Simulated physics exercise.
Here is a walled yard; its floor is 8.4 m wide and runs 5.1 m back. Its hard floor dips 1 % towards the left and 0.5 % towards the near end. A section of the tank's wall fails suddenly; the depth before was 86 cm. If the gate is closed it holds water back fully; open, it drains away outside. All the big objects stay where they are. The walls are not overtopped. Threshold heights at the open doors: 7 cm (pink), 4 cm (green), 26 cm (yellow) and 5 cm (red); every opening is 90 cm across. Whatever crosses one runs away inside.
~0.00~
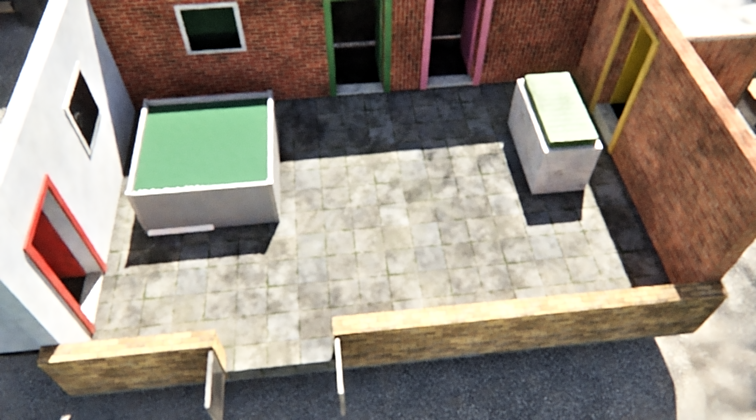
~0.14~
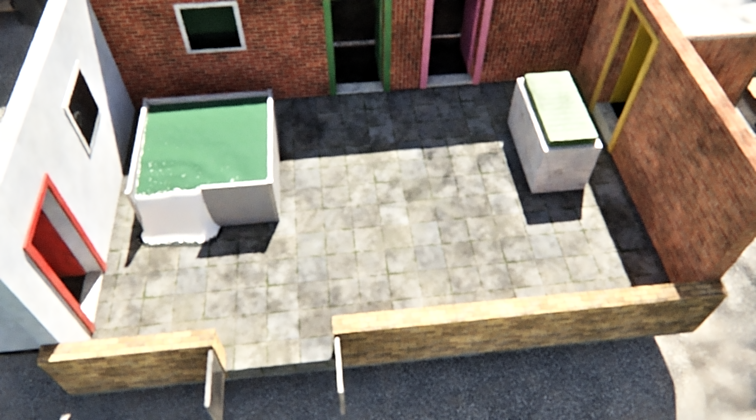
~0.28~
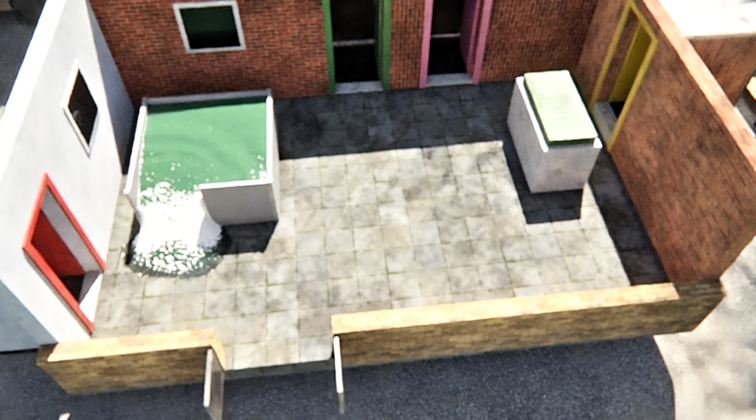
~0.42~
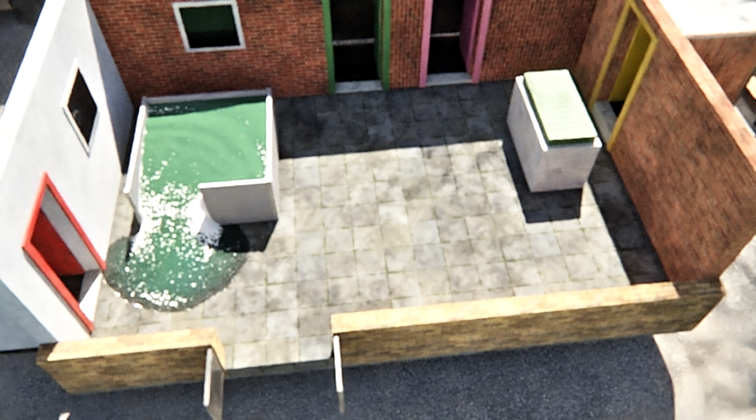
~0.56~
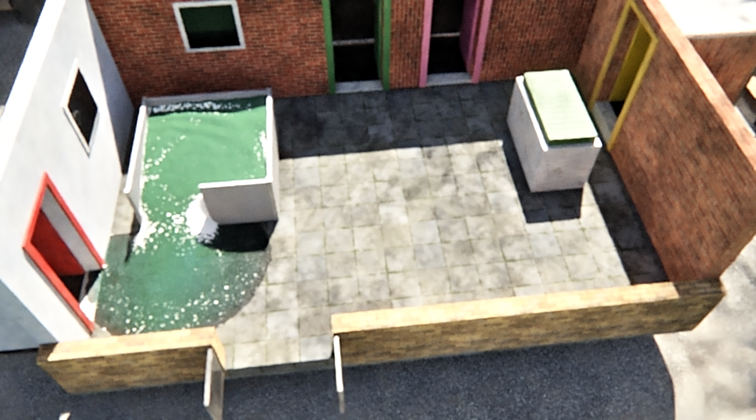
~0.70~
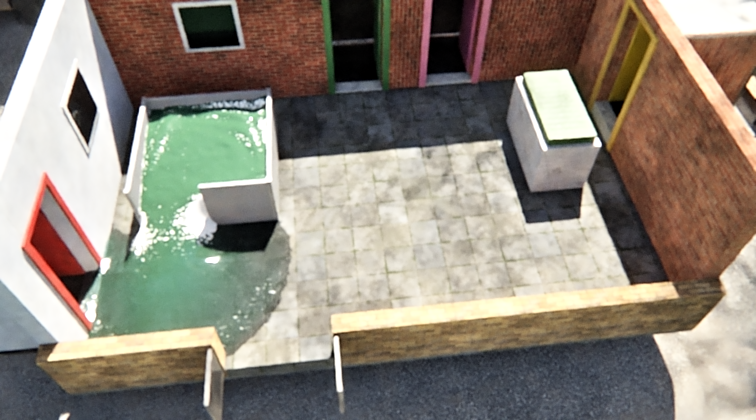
In a walled yard with a paved floor, a section of the front wall of a tank of green water gives way at left, and foaming water pours out, spreading across the paving towards the red doorway and the low near wall.
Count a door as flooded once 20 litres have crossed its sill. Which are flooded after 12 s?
Door by door: At the pink door it does not reach the limit; at the green door it keeps below the limit; at the yellow door it stays under the limit; at the red door it goes over the limit.
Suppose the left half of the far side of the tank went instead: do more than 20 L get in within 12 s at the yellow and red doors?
Against that limit: Yellow below, red over.
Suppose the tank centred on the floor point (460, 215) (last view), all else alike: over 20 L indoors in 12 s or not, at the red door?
Then: Red above.
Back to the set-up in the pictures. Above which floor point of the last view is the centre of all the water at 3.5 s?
At about (225, 238).
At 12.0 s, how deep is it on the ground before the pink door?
Roughly 3.0 cm deep.
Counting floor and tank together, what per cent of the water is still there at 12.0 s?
Some 54 per cent remains.
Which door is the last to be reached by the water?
Last comes the green one.
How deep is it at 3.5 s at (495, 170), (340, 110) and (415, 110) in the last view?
About 0, 0 and 0 cm.
After 1.4 s water covers 15 % of the floor and is deepest (60 cm) near (88, 355); pink door not reached, green door not reached, yellow door not reached, red door 21 cm at the sill, 67 L in.
After 2.2 s water covers 20 % of the floor and is deepest (43 cm) near (85, 367); pink door not reached, green door not reached, yellow door not reached, red door 32 cm at the sill, 219 L in.
After 3.5 s water covers 40 % of the floor and is deepest (30 cm) near (154, 348); pink door not reached, green door not reached, yellow door not reached, red door 27 cm at the sill, 466 L in.
After 7.0 s water covers 80 % of the floor and is deepest (19 cm) near (85, 367); pink door not reached, green door not reached, yellow door 2 cm at the sill, 0 L in, red door 16 cm at the sill, 796 L in.
After 12.0 s water covers 100 % of the floor and is deepest (10 cm) near (85, 367); pink door 3 cm at the sill, 0 L in, green door 3 cm at the sill, 0 L in, yellow door 3 cm at the sill, 0 L in, red door 9 cm at the sill, 927 L in.
